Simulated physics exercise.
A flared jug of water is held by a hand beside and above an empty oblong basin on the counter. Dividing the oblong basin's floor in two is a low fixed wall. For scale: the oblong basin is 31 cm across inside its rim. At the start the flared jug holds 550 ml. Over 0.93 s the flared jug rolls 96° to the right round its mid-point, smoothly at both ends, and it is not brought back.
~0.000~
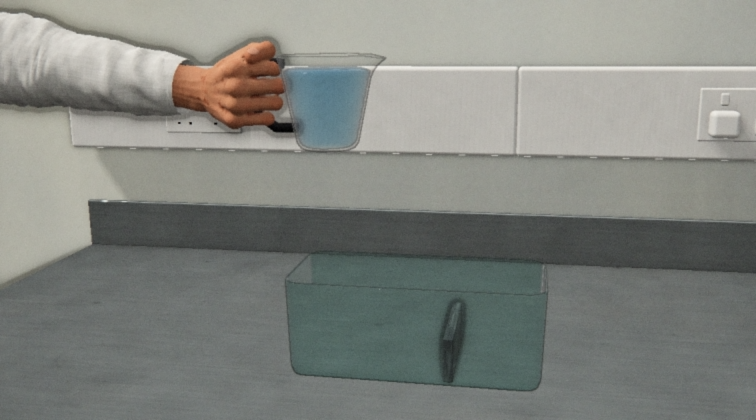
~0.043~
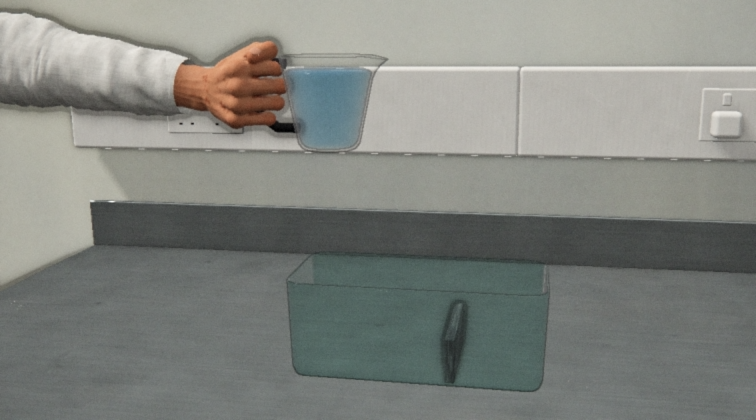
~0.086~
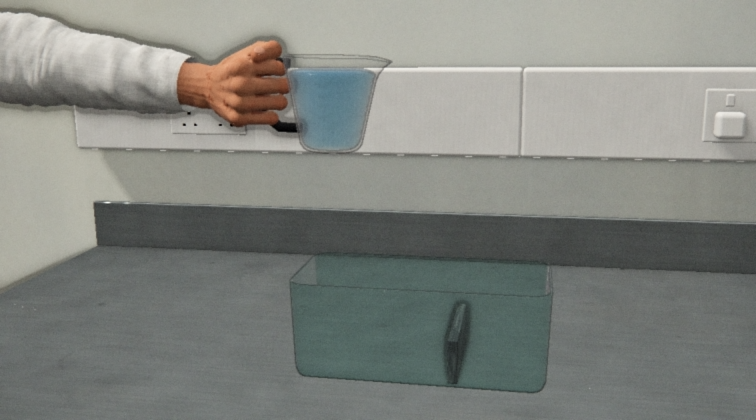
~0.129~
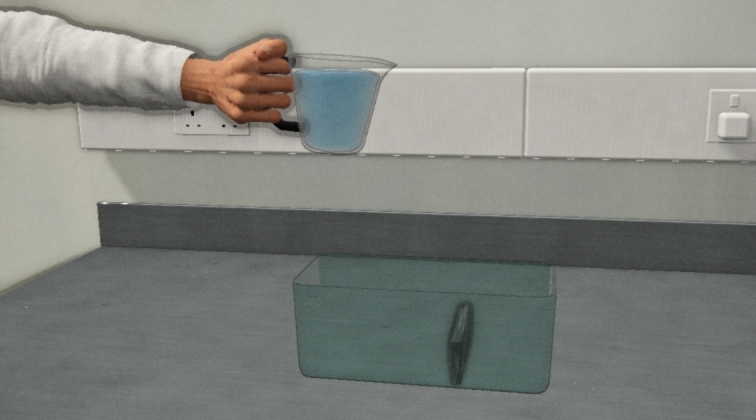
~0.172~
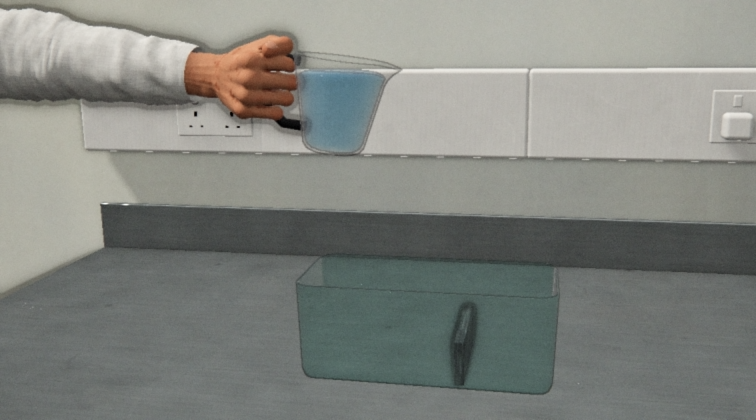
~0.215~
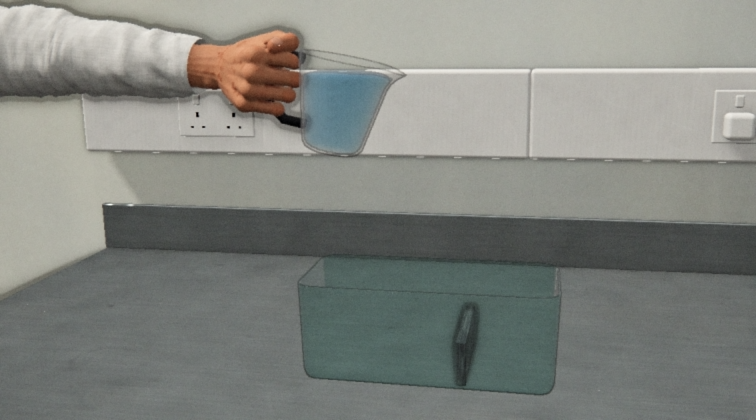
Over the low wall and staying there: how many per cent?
43 out of 100.
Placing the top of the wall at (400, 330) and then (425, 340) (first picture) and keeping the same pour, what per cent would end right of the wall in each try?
The first try gives 90 percent and the second 85 percent.
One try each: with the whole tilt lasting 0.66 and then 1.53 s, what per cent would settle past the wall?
Try 1: Approx. 35 %; try 2: Approx. 55 %.
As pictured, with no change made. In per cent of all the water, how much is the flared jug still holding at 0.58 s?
72 %.
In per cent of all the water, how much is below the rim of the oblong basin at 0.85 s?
Some 52 percent of the total.
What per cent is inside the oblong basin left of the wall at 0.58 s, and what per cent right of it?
1 left and 2 right, roughly.
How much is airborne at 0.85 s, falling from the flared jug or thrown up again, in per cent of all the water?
Around 28 percent of it is airborne.
After 0.58 s the tilt is 66° and 71 per cent is still to pour, 1 is left of the wall and 2 right of it.
After 0.85 s the tilt is 94° and 20 per cent is still to pour, 17 is left of the wall and 35 right of it.
After 1.13 s the tilt is 96° and 1 per cent is still to pour, 51 is left of the wall and 42 right of it.
After 1.43 s the tilt is 96° and 0 per cent is still to pour, 55 is left of the wall and 43 right of it.
In the end 55 per cent lies left of the wall, 43 right of it and 2 outside.
